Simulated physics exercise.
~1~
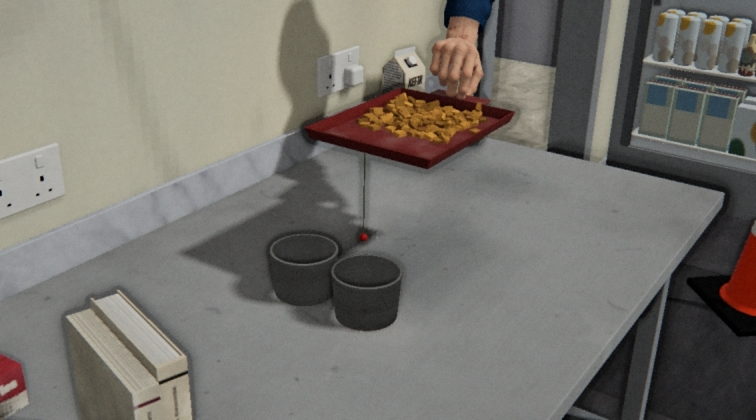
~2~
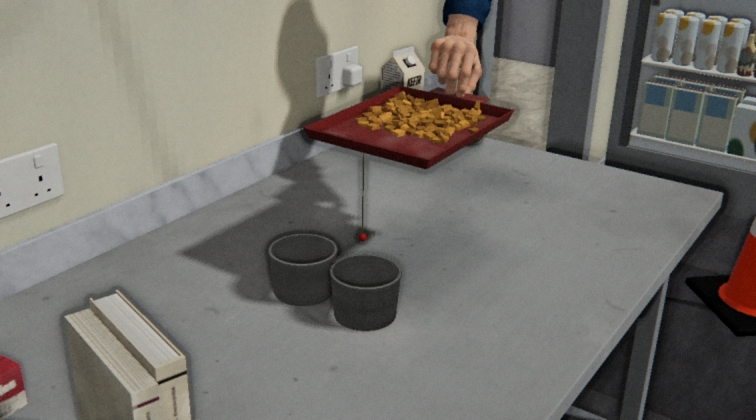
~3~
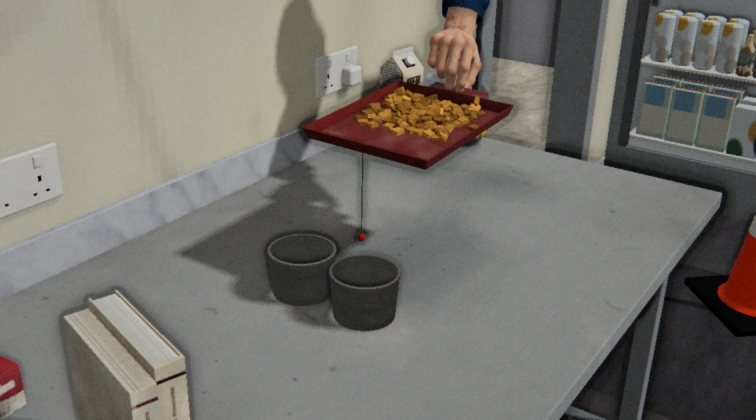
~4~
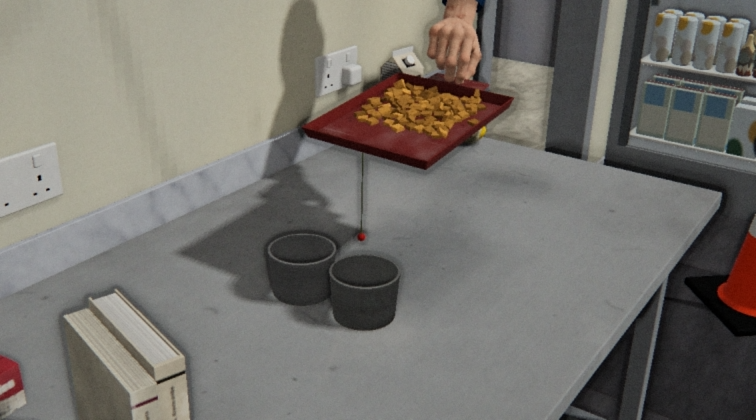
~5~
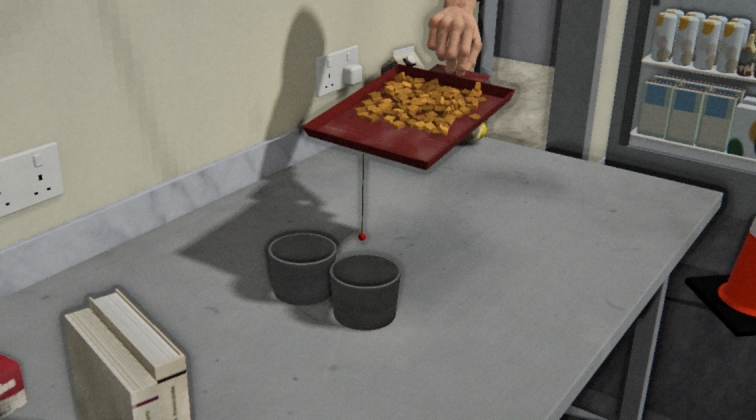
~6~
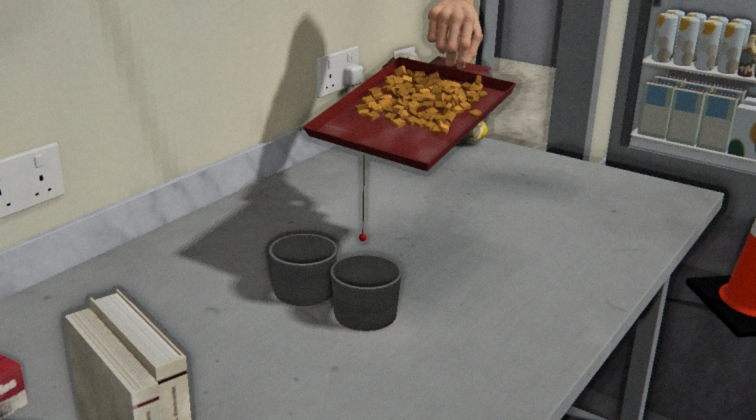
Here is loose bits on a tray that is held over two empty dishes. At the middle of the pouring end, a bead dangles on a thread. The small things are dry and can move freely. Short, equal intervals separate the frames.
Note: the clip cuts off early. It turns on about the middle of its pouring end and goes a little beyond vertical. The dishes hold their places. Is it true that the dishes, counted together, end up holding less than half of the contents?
No, more than half.
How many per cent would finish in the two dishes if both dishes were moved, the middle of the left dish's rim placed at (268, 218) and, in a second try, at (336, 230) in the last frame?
First position: Some 0 %; second position: Some 0 %.
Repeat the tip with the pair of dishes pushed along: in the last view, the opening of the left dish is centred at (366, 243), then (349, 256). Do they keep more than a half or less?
One: The smaller part. Two: Above a half.
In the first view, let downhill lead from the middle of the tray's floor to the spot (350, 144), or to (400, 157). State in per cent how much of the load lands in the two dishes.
You'd get 60 per cent the first time and 50 per cent the second time.
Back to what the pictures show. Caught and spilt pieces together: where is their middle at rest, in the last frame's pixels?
It settles centred around (366, 310).
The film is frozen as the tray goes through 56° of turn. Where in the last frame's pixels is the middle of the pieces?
The load is centred about (380, 144).
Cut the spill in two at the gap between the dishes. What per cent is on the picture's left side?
0 per cent, about.
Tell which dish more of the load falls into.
Pick: The one placed right.
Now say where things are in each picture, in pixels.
The first picture shows corners of the pouring end (310, 127) and (428, 157), level; middle of the load (424, 118), cereal squares; left dish (284, 279); right dish (347, 303); bead on its thread (363, 237).
The second picture shows corners of the pouring end (309, 127) and (427, 157), level; middle of the load (423, 117).
The third picture shows corners of the pouring end (308, 127) and (426, 158), tipped barely, lowest at the right corner; middle of the load (422, 113).
The fourth picture shows corners of the pouring end (308, 126) and (426, 158), tipped a little, lowest at the right corner; middle of the load (422, 108).
The fifth picture shows corners of the pouring end (308, 126) and (426, 159), tipped a little, lowest at the right corner; middle of the load (423, 102).
The sixth picture shows corners of the pouring end (308, 126) and (427, 160), tipped a little, lowest at the right corner; middle of the load (424, 97); left dish (283, 279); right dish (346, 303).
Just after the last frame, tray tipped steeply; the larger part on the tray; just a few in the right dish; just a few in the left dish; just a few outside both; about a tenth in the air.
A moment on, tray tipped right over; roughly a quarter on the tray; roughly a quarter in the right dish; about a tenth in the left dish; roughly a quarter outside both; roughly a third in the air.
Further on, tray tipped past a quarter turn; roughly half in the right dish; roughly a quarter in the left dish; roughly a third outside both.
When it is over, tray tipped past a quarter turn; roughly half in the right dish; roughly a quarter in the left dish; roughly a third outside both.
